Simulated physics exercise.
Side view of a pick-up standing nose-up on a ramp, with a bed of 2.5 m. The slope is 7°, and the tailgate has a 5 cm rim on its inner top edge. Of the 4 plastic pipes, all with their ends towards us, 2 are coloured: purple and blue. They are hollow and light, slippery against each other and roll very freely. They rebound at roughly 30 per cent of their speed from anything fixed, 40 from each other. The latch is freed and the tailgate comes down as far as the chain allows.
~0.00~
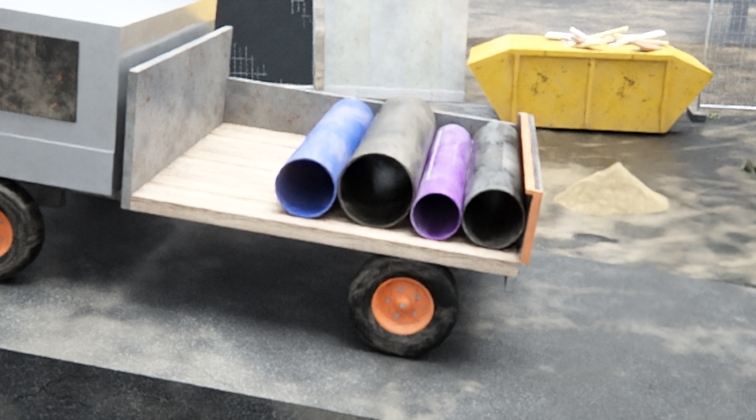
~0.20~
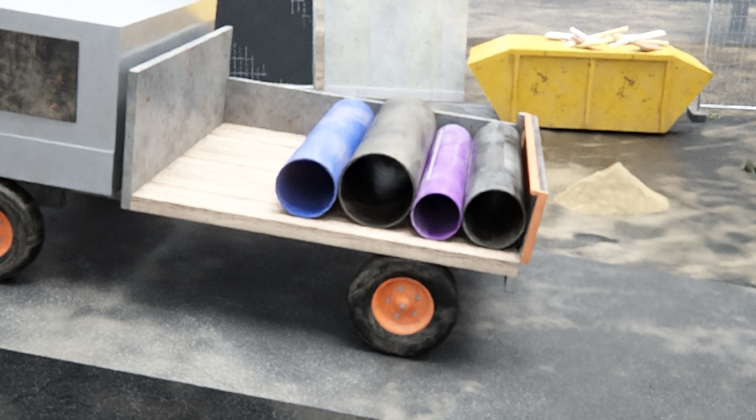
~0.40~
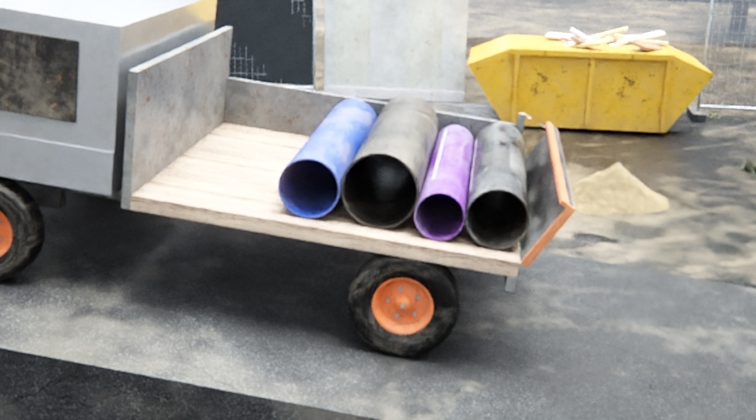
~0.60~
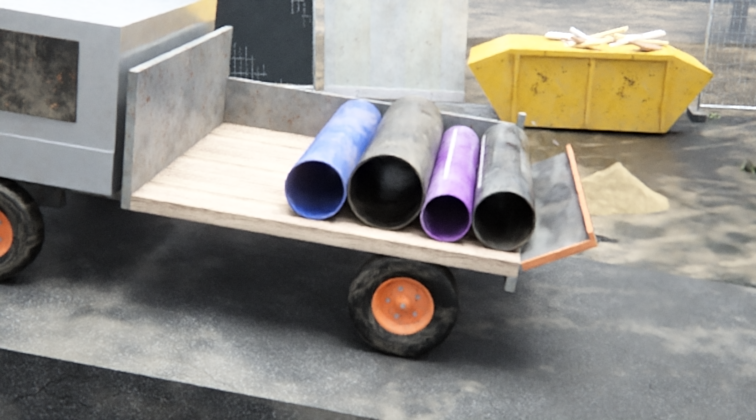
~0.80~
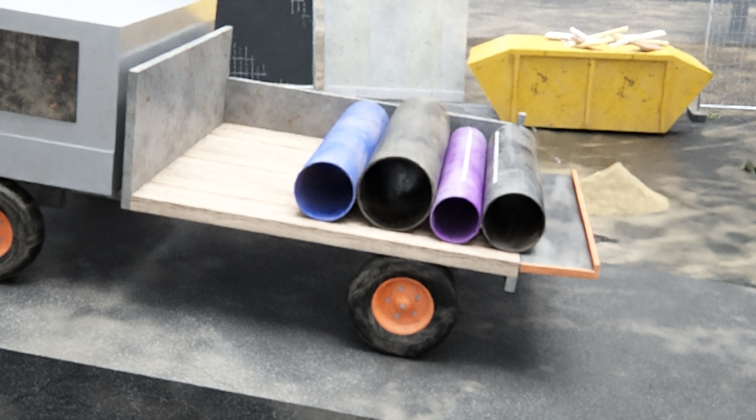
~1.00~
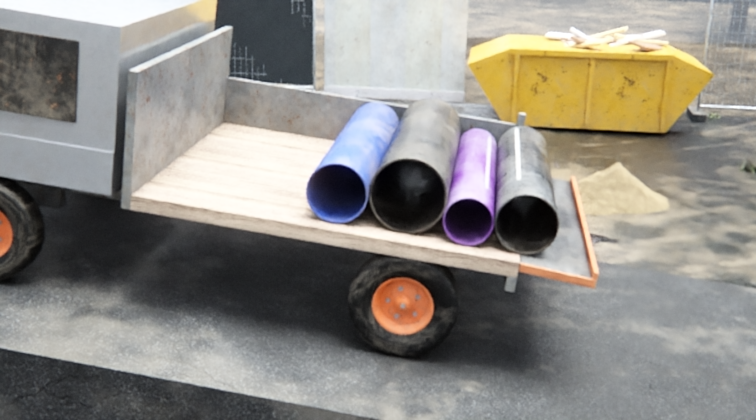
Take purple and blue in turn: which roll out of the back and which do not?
The purple one drops off the back; the blue one gets away.
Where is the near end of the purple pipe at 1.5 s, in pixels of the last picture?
Around (514, 229).
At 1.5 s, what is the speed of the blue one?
Near 0.7 m/s.
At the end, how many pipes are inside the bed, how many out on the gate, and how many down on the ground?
In that order: 0, 0, 4.
By 1.5 s, purple is on the bed, 5 cm short of the hinge, rolling right; blue is on the bed, 90 cm short of the hinge, rolling right; 0 of 4 are out.
By 2.2 s, purple is on the gate, 45 cm past the hinge, rolling right; blue is on the bed, 45 cm short of the hinge, rolling right; 1 of 4 is out.
By 2.9 s, purple is out on the ground; blue is on the gate, 5 cm past the hinge, rolling right; 2 of 4 are out.
By 3.7 s, purple is off the vehicle; blue is dropping off the gate; 4 of 4 are out.
Finally (5.6 s), purple is off the vehicle; blue is off the vehicle; 4 of 4 are out.
